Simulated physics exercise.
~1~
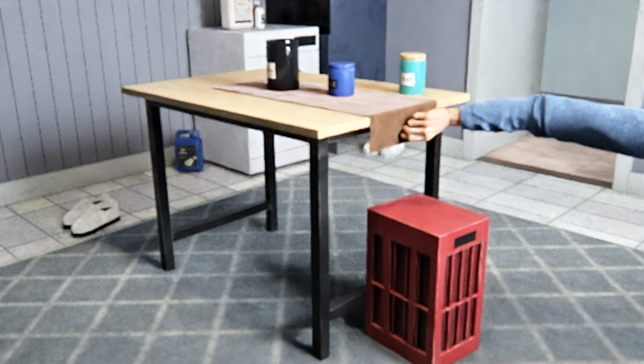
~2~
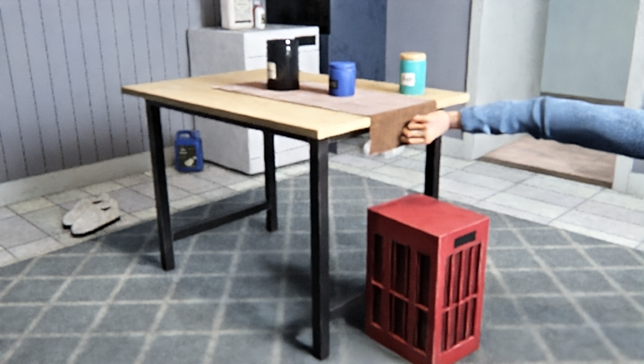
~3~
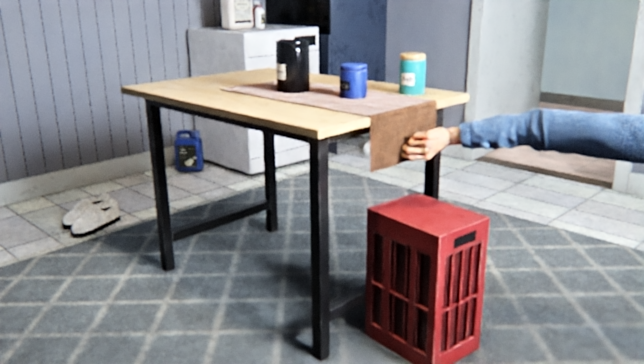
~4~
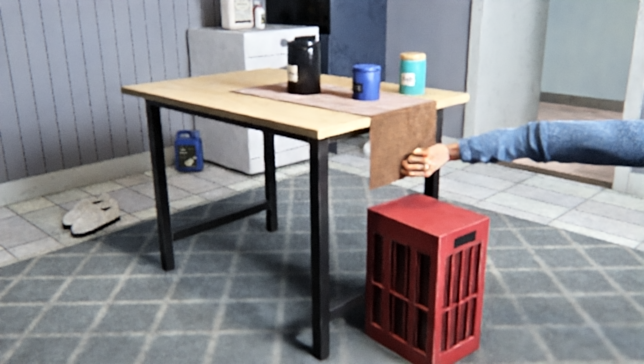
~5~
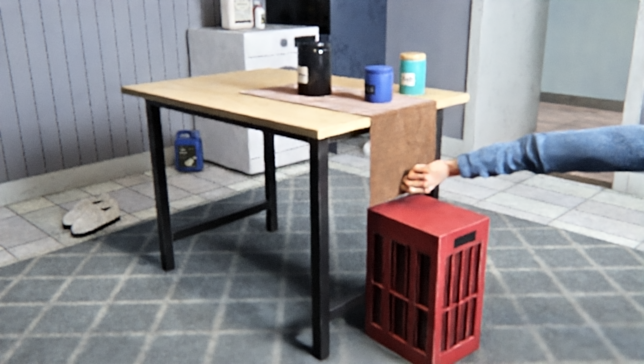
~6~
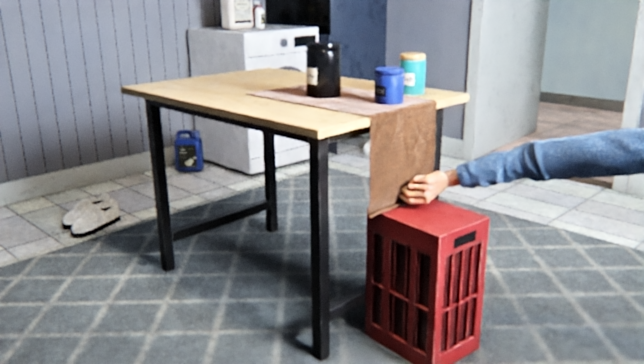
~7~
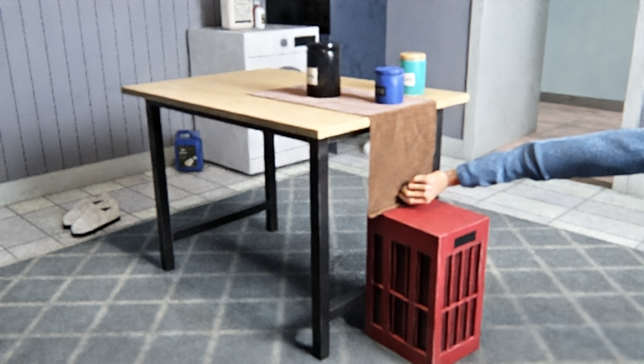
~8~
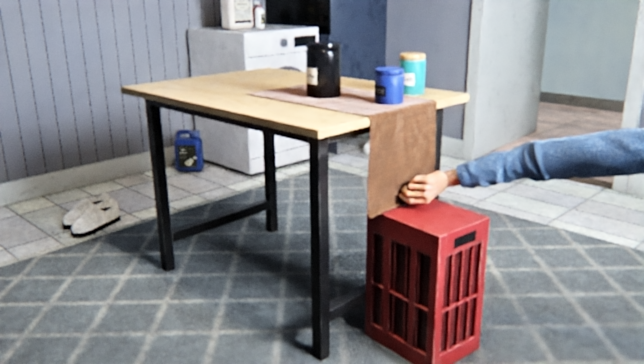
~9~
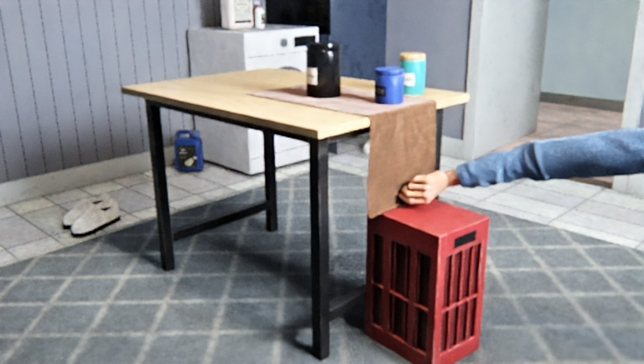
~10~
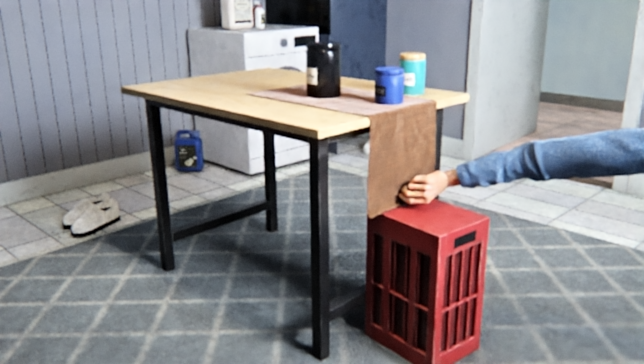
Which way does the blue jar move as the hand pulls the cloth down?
The blue jar moves to the right, carried along with the cloth toward the turquoise jar.
